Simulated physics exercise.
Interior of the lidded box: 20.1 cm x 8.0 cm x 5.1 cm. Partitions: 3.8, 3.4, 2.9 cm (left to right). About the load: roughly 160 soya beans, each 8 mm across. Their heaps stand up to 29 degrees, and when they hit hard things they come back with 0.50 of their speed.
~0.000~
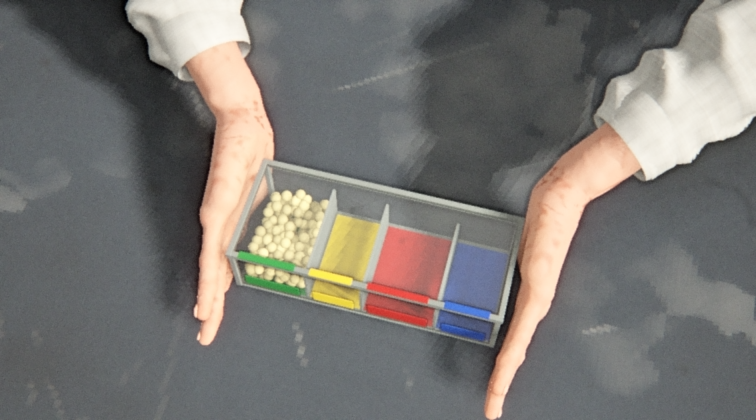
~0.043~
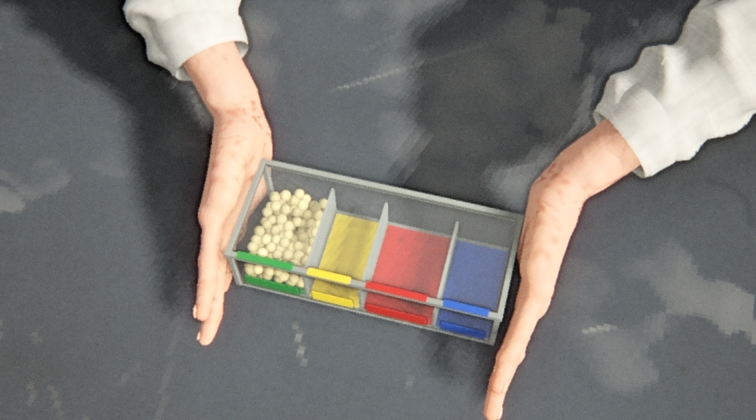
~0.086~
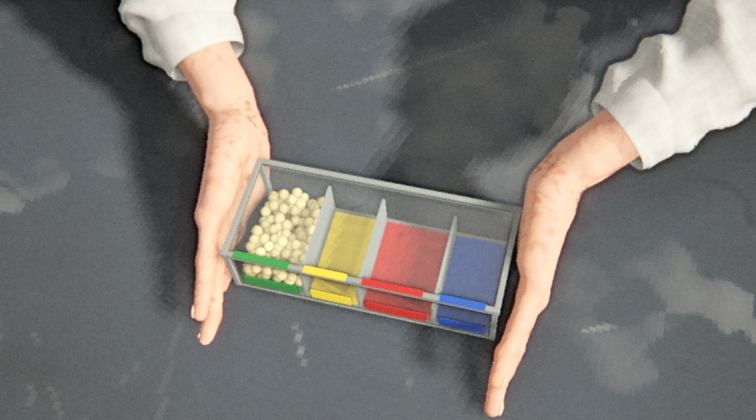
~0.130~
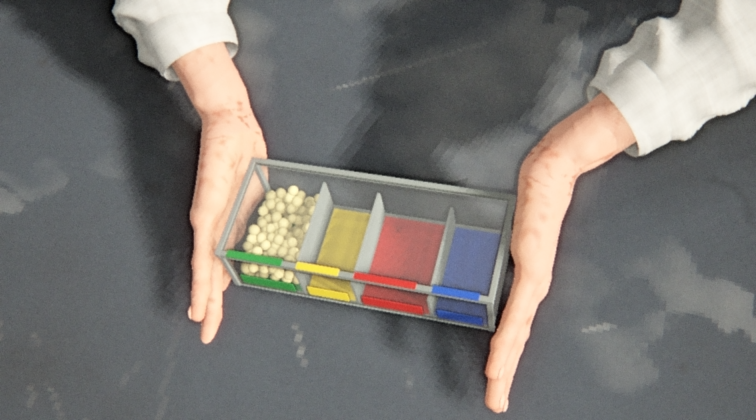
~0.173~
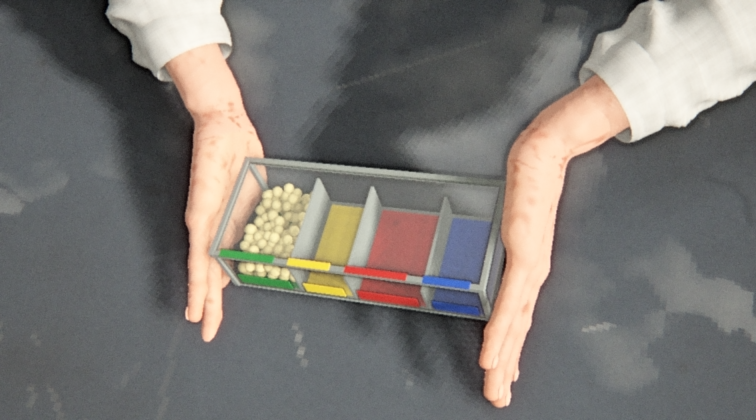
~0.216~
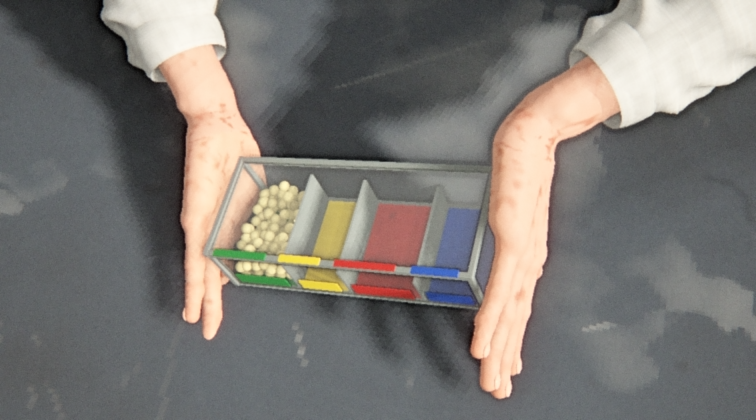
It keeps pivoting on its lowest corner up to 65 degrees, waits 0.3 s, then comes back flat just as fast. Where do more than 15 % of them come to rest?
Result: Red: Does not qualify. Blue: Does not qualify. Green: Qualifies. Yellow: Does not qualify.
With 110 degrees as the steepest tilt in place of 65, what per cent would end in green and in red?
With that change it's green at 100 per cent and red at 0 per cent.
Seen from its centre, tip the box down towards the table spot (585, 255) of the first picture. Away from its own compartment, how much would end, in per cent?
Roughly 10 % of the pieces.
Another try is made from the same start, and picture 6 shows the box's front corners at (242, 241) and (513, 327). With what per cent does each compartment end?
Red = 5 %, blue = 5 %, green = 90 %, yellow = 5 %.
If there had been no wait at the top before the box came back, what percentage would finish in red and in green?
In per cent: Red 0; green 100.
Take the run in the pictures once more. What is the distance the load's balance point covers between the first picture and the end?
Around 0.5 centimetres.
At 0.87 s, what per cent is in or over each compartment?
Red = 0, blue = 0, green = 100, yellow = 0 (percent).
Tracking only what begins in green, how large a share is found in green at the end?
Share retained: Some 100 per cent.
After 0.87 s, tilt 65 degrees; green 100 %.
After 1.31 s, tilt 35 degrees; green 100 %.
After 1.82 s, tilt 0 degrees; green 100 %.
In the end, at 2.1 s, red 0 %, blue 0 %, green 100 %, yellow 0 %.
